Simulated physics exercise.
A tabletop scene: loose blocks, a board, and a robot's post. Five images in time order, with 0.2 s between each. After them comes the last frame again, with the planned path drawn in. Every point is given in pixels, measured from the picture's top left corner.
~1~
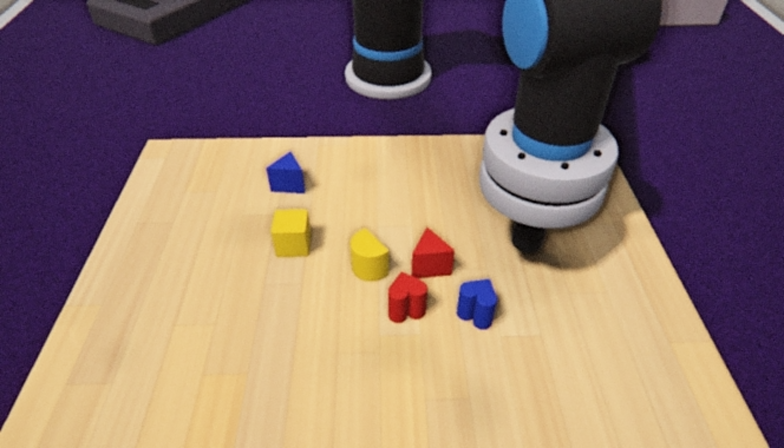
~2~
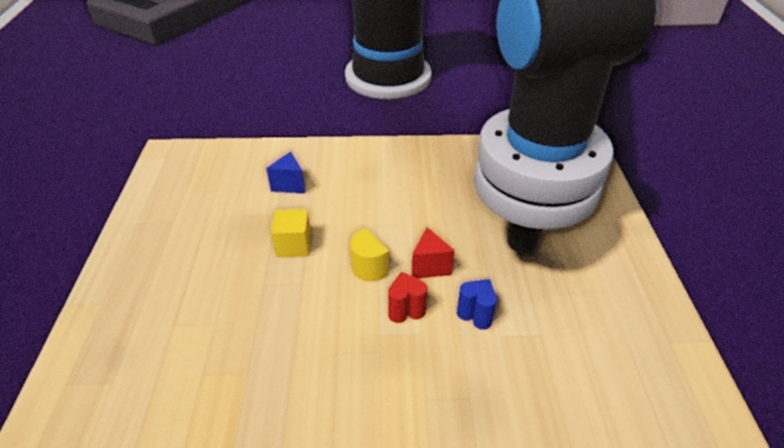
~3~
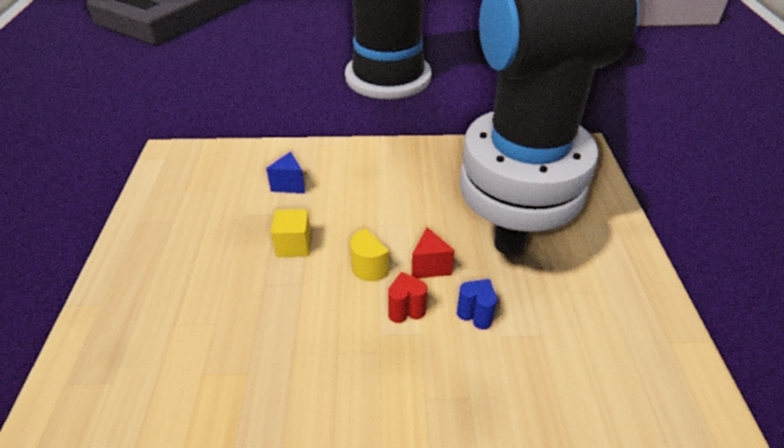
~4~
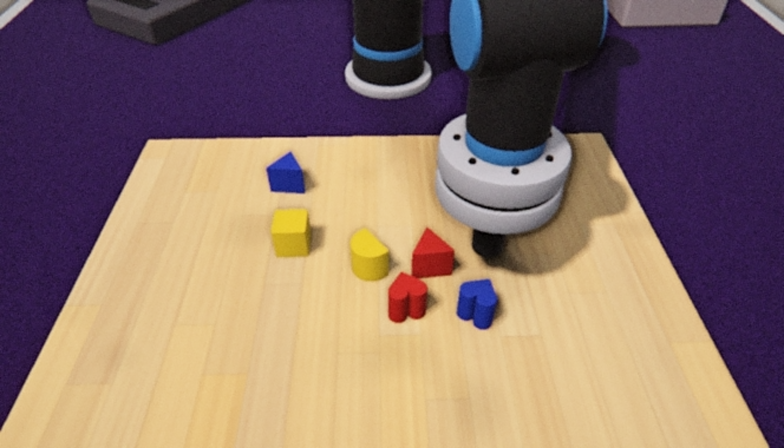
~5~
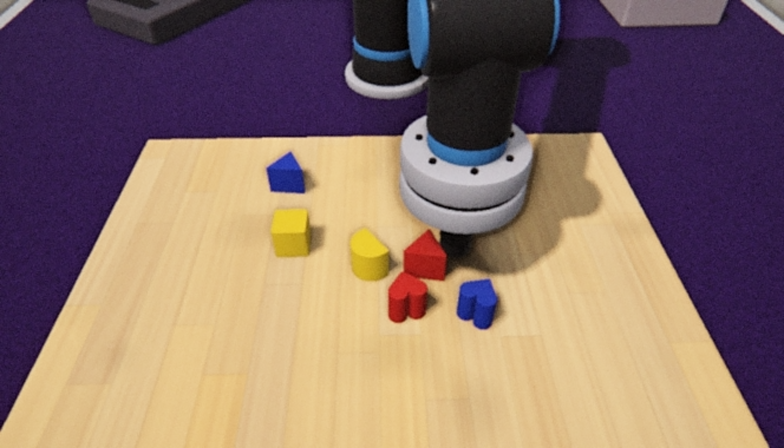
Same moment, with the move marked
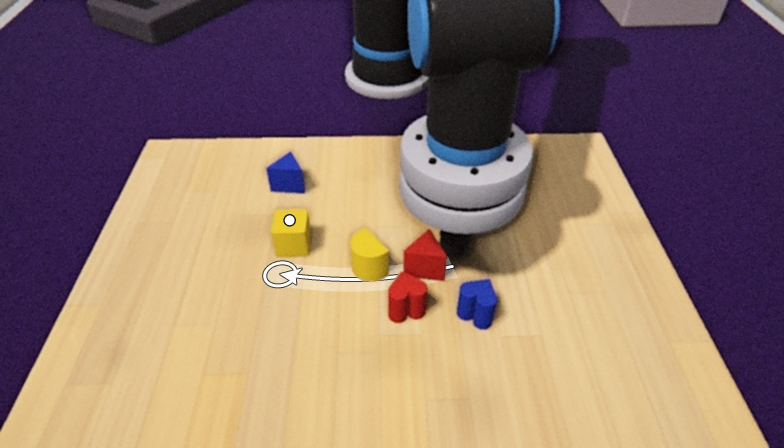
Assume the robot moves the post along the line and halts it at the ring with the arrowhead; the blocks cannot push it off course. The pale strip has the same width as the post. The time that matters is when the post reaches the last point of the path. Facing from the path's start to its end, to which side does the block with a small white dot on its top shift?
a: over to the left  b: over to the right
I choose b.
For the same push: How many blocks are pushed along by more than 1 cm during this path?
Most likely three or more.
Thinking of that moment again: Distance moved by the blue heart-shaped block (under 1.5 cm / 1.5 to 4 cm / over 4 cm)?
Covers under 1.5 cm.
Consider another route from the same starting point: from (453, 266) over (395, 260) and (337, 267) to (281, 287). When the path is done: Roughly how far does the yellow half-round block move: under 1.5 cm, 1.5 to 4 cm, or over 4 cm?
Displaced more than 4 cm.
Drawn move, from (453, 266) by way of (367, 279) to (280, 274); the dot is on the yellow square block.
What follows on the original path. One third of the way, post (396, 258); yellow half-round block (339, 249), turned 85° clockwise; red triangular piece (367, 255).
Two thirds of the way, post (334, 261); yellow half-round block (311, 241), turned 100° clockwise; red triangular piece (304, 266), turned 15° clockwise.
At the end, post (276, 256); yellow square block (279, 210); yellow half-round block (291, 230), turned 135° clockwise; red heart-shaped block still; red triangular piece (265, 271), turned 60° anticlockwise; blue heart-shaped block still.
